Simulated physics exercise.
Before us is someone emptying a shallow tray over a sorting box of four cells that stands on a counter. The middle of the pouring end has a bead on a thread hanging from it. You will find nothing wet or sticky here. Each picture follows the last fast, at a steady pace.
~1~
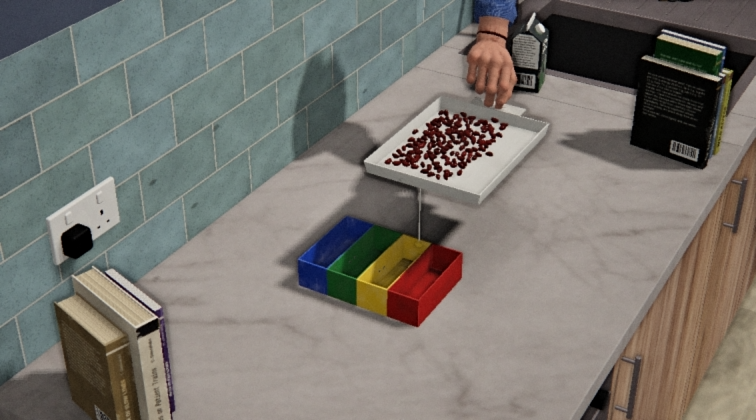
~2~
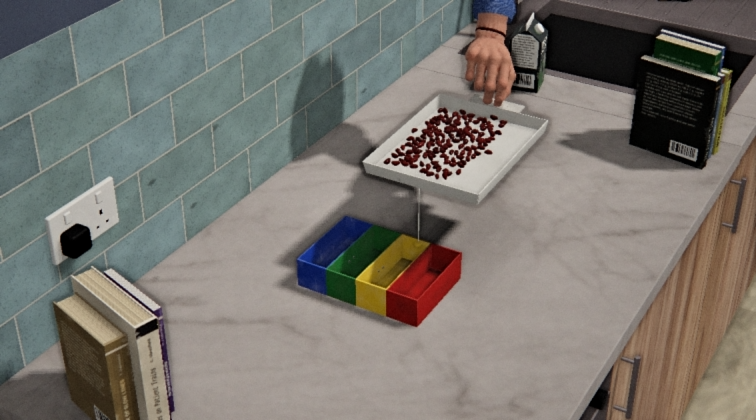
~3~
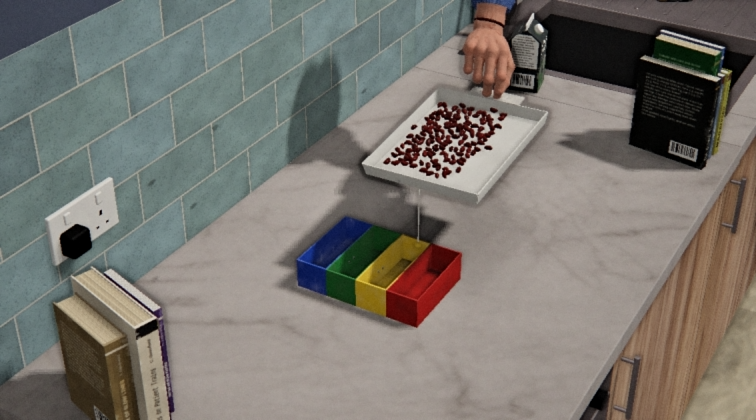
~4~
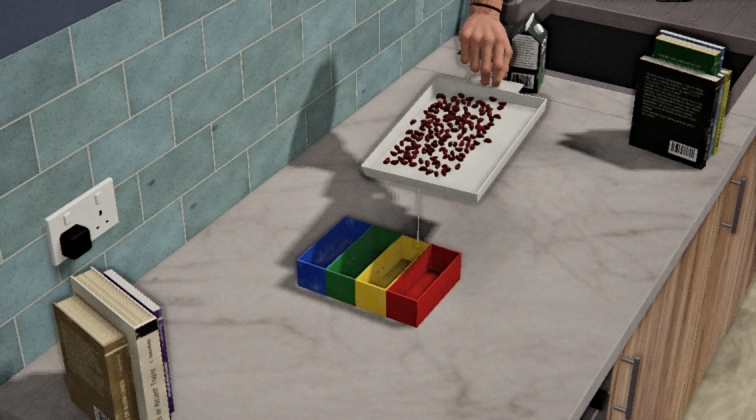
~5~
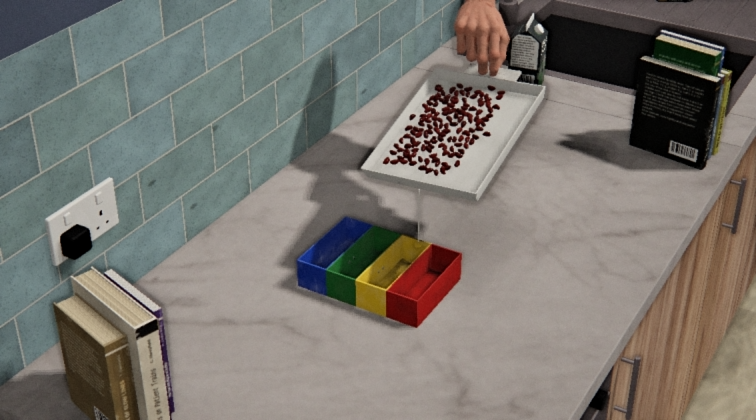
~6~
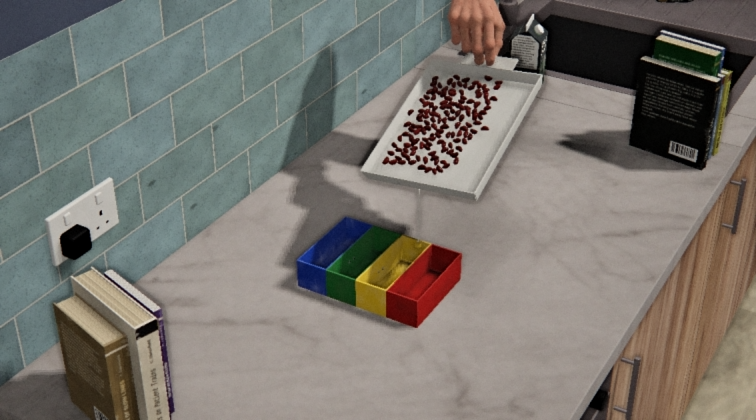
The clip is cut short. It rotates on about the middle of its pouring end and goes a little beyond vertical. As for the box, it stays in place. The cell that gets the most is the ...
... Green one.
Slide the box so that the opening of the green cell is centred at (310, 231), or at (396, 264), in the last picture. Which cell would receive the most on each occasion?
Red first, blue second.
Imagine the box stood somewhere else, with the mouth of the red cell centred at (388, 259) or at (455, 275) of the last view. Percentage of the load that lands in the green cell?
Trial 1 0%, trial 2 30%.
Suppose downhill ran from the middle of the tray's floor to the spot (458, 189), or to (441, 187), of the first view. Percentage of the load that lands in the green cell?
You'd get 0 per cent the first time and 0 per cent the second time.
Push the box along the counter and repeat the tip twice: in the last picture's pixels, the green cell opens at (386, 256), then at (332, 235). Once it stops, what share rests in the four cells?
First case 100 in a hundred, second case 90 in a hundred.
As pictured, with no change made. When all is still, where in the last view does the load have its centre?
Around (363, 278).
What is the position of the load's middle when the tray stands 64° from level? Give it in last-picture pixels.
The middle of the pieces lands at roughly (398, 158).
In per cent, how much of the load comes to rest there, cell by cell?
The blue cell holds 20 %, the green cell 60 %, the yellow cell 20 % and the red cell 0 %.
Soon, tray tipped steeply; nearly all on the tray; a stray few falling or outside the box.
A while on, tray tipped past a quarter turn; about two thirds on the tray; about a quarter in the green cell; a small part in the blue cell; a small part in the yellow cell; a small part falling or outside the box.
Towards the end, tray tipped past a quarter turn; about half in the green cell; about a quarter in the yellow cell; about a quarter in the blue cell; a stray few in the red cell; a stray few falling or outside the box.
Finally, tray tipped past a quarter turn; about half in the green cell; about a quarter in the yellow cell; about a quarter in the blue cell; a stray few in the red cell; a stray few outside the box.
